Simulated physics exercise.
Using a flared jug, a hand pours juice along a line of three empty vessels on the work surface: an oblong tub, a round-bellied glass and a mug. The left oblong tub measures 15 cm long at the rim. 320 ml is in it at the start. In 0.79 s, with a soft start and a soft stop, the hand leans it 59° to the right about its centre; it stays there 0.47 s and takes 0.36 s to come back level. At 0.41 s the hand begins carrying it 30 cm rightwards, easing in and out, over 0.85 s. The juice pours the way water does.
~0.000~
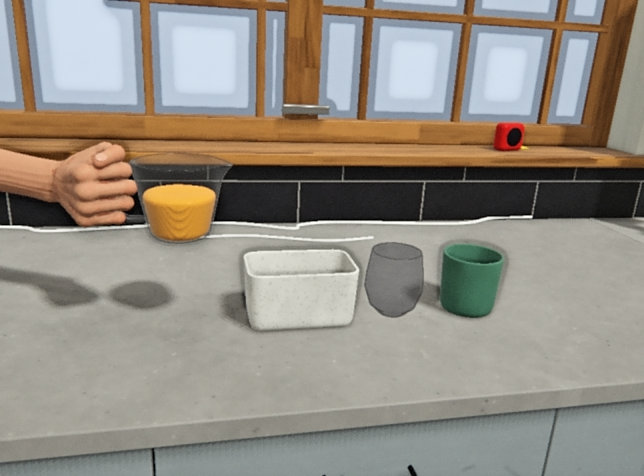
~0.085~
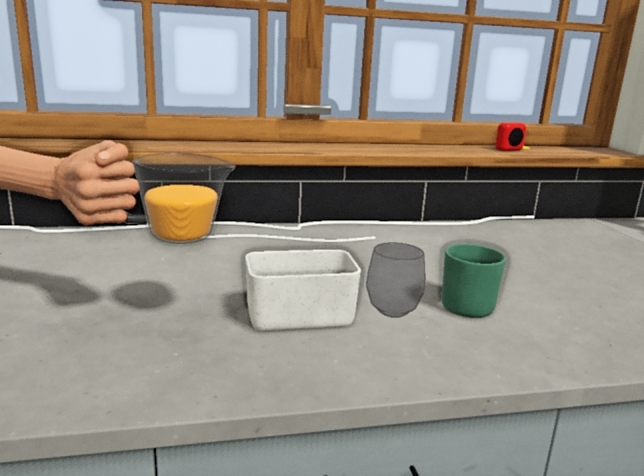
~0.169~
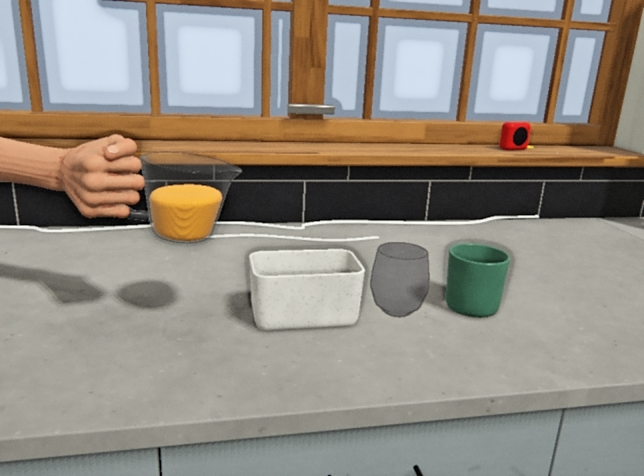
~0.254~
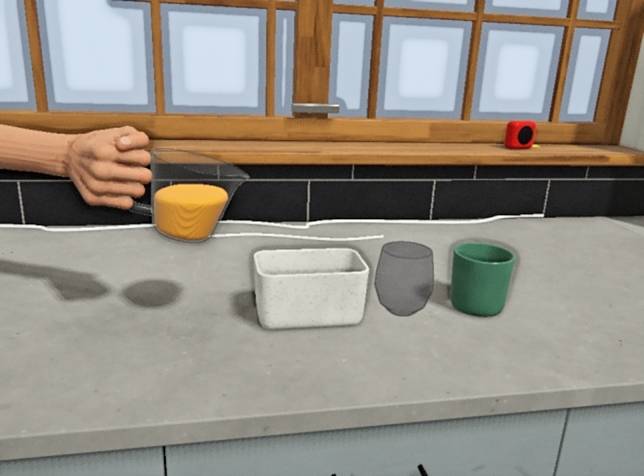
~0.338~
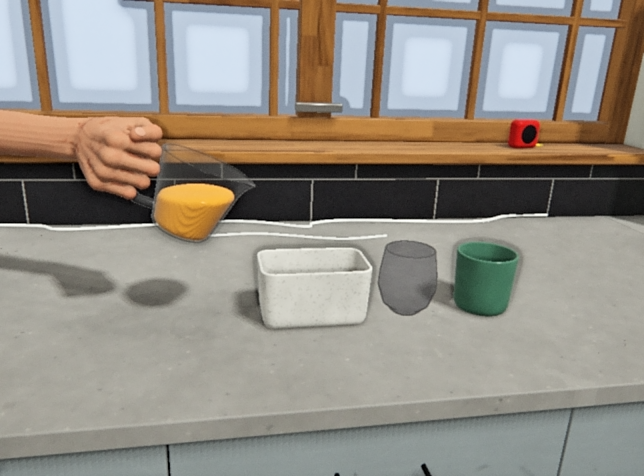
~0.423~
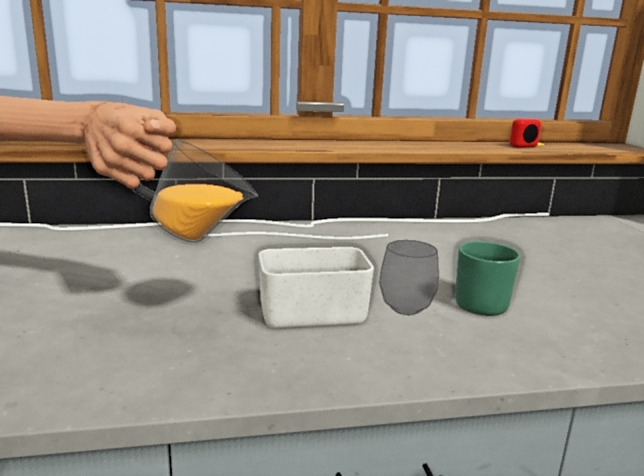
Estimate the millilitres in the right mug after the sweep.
120 ml.
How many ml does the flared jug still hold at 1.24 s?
Liquid remaining: Approx. 120 ml.
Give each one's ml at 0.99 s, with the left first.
0, 50, 0 ml.
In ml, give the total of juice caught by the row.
The whole row together ends up with some 160 ml.
After 0.75 s the tilt is 59° and from the left they hold 0 ml, 0 ml, 0 ml, the flared jug 305 ml, and 0 ml is on the work surface.
After 0.99 s the tilt is 59° and from the left they hold 5 ml, 45 ml, 0 ml, the flared jug 210 ml, and 20 ml is on the work surface.
After 1.24 s the tilt is 59° and from the left they hold 5 ml, 40 ml, 60 ml, the flared jug 120 ml, and 55 ml is on the work surface.
After 1.51 s the tilt is 12° and from the left they hold 5 ml, 40 ml, 115 ml, the flared jug 95 ml, and 65 ml is on the work surface.
In the end from the left they hold 5 ml, 40 ml, 115 ml, the flared jug 100 ml, and 65 ml is on the work surface.
